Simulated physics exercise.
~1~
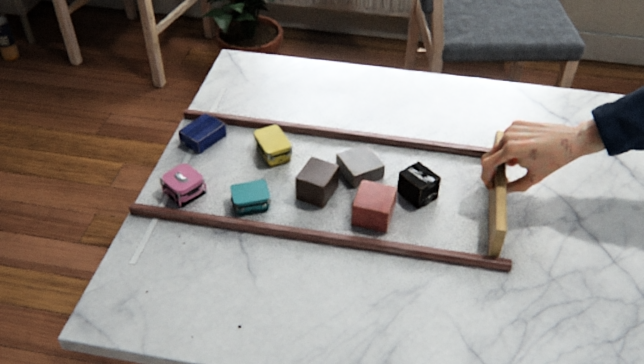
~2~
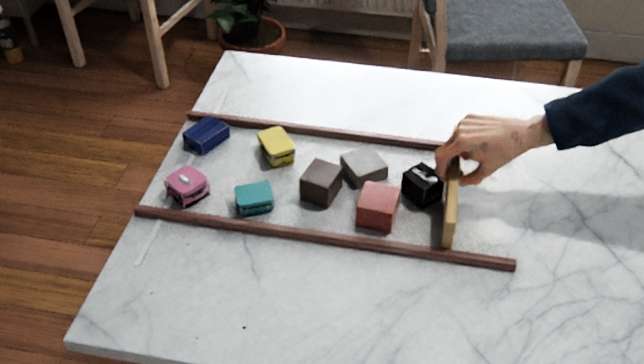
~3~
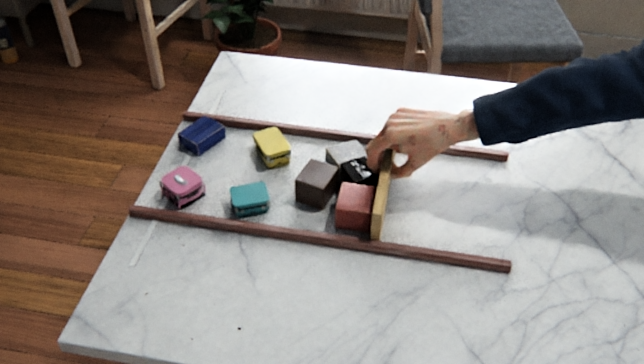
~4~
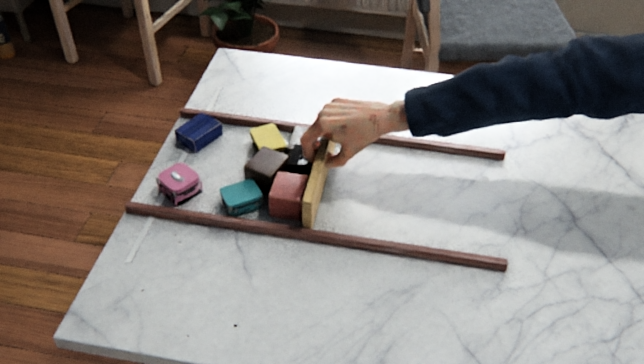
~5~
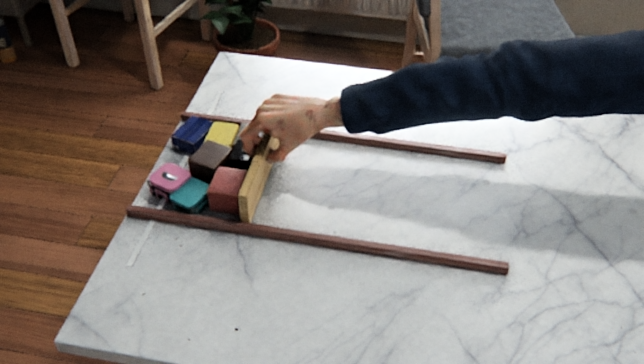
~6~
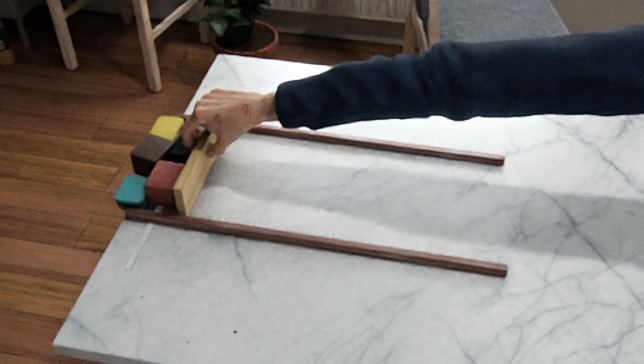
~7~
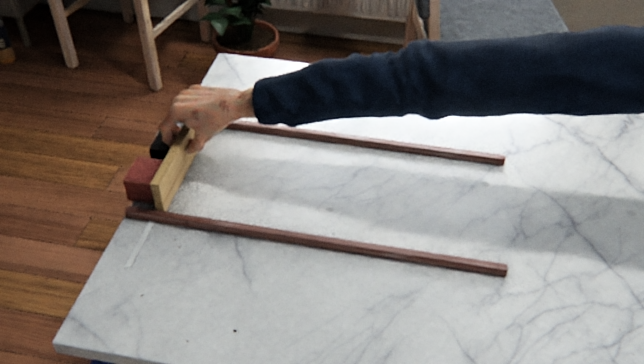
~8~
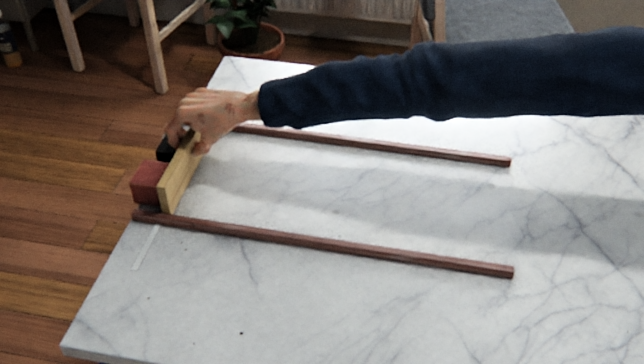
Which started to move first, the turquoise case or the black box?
The black box started to move first, as the board pushed in from the right, and the turquoise case only moved later.
